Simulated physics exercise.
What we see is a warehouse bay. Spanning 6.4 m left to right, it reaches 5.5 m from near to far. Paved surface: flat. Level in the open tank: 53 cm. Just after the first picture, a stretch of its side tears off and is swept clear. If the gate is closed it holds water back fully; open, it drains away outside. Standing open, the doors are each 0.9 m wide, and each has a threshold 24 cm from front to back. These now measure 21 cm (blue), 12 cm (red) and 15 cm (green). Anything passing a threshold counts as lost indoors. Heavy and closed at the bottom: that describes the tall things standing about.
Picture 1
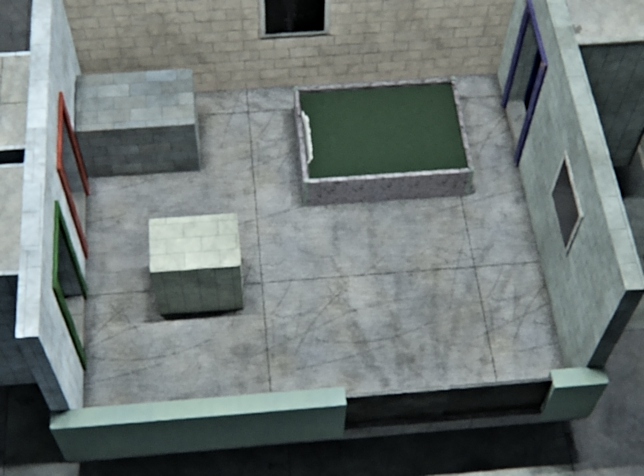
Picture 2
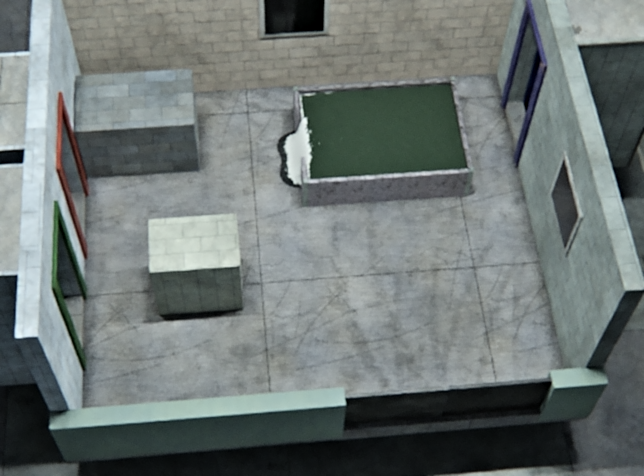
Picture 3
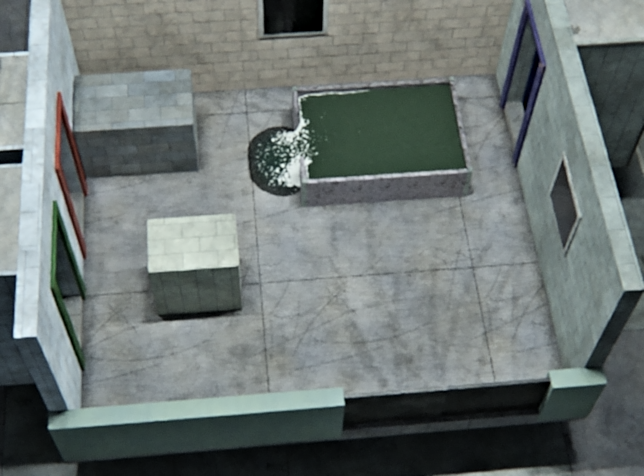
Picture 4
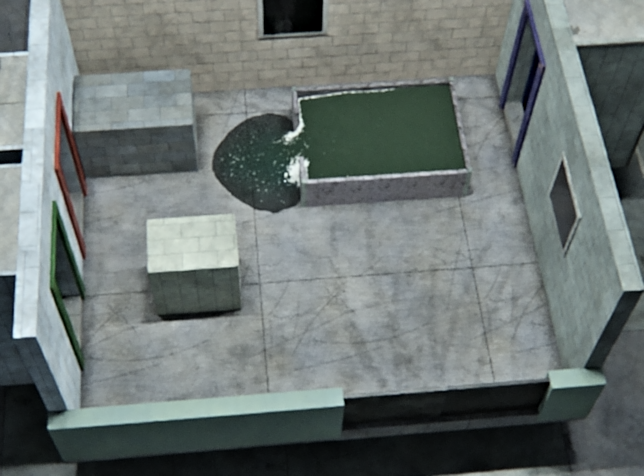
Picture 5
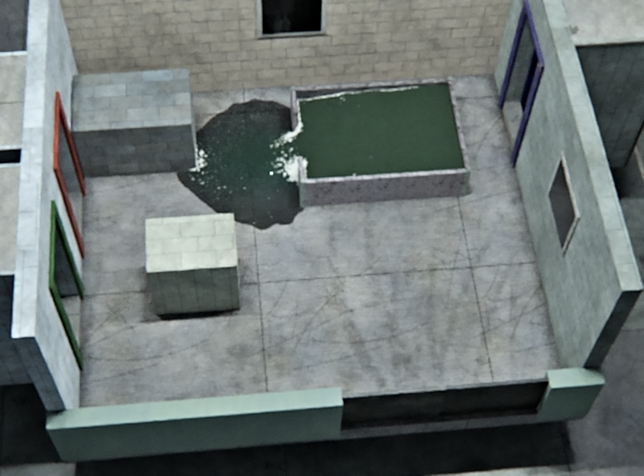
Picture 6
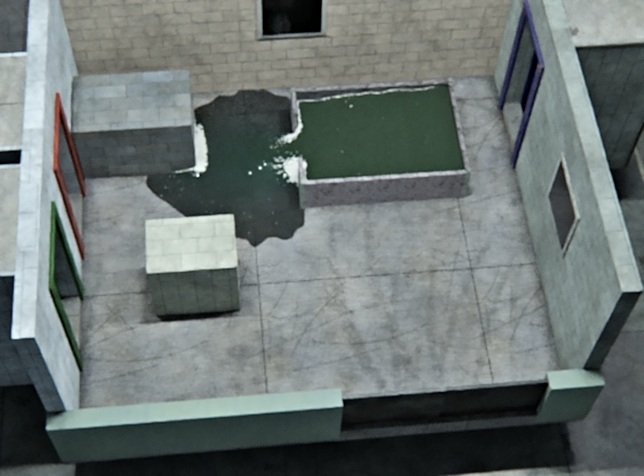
Dark green water pours from the tank's left side and spreads across the grey floor.
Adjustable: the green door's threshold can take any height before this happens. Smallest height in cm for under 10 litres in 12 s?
Around 7.5 cm.
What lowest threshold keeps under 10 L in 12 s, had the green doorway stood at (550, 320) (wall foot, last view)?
Roughly 6.0 cm.
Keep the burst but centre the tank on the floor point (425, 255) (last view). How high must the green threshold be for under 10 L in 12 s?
Roughly 13.0 centimetres.
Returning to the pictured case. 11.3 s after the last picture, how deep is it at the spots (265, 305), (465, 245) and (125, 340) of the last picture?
Depths of roughly 3 cm, 7 cm and 3 cm, in that order.
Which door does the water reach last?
That's the blue door.
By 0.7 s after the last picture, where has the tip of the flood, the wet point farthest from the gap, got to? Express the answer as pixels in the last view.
The farthest wet point sits near (83, 233).
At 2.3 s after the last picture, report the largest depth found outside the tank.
Max depth: Around 26 cm.
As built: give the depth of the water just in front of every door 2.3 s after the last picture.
Blue 0, red 16, green 11 cm.
Then, 0.7 s after the last picture water covers 20 % of the floor, deepest (30 cm) near (203, 96); it has not reached the green door.
Then, 2.3 s after the last picture water covers 35 % of the floor, deepest (26 cm) near (85, 104); 11 cm at the green door, 0 litres in over its 15 cm threshold.
Then, 11.3 s after the last picture water covers 100 % of the floor, deepest (10 cm) near (454, 404); 5 cm at the green door, 0 litres in over its 15 cm threshold.
At the green door as built, the water peaked near 11 cm, 2.3 s after the last picture.
Run again over the same 12 s with other heights there, 20 litres in over 6 cm, 3 litres over 9.5 cm. The limit of 10 litres is kept from about 7.5 cm up.
